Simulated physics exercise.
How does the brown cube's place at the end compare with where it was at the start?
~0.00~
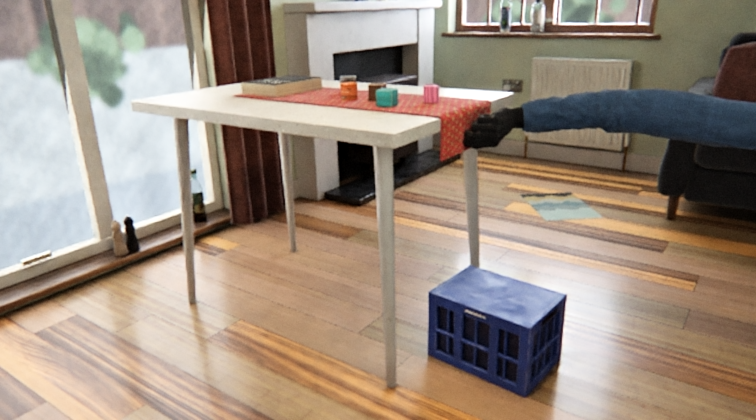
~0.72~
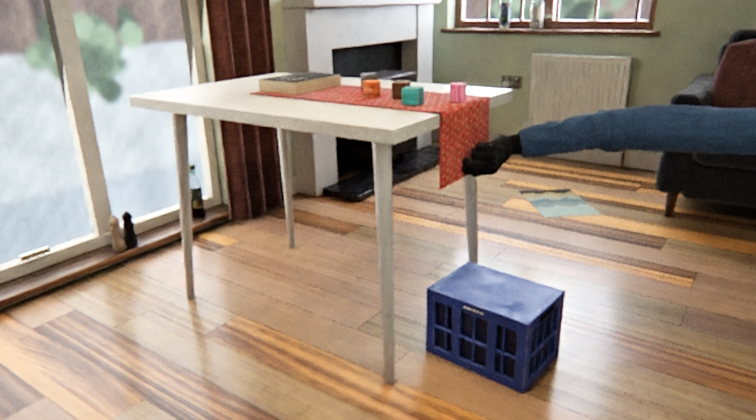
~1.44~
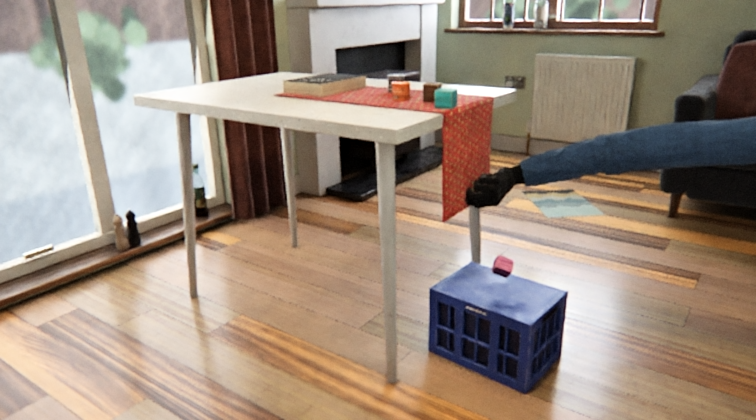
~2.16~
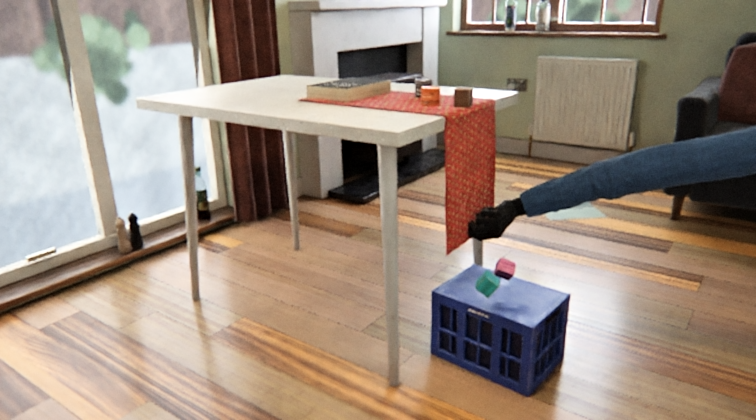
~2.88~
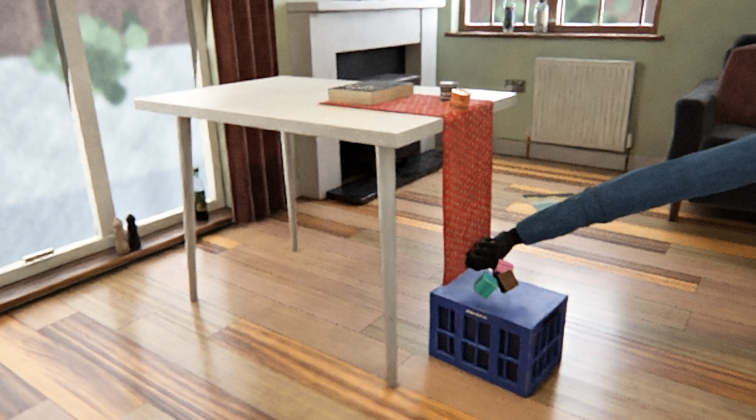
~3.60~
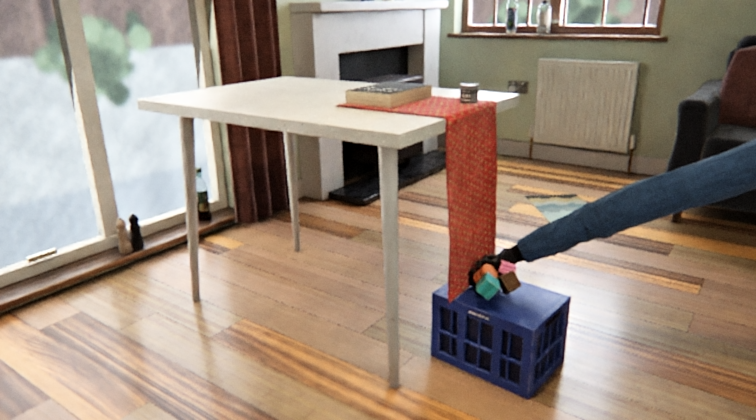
At the start the brown cube was standing on the red runner on the tabletop. By the end it was lying tilted on top of the blue crate, among the other fallen things.
A gloved hand pulled a red runner down off the end of a white table until its hem reached the blue crate, and the pink, turquoise and brown cubes, then the orange pot, dropped onto the crate, while the grey pot stayed up.
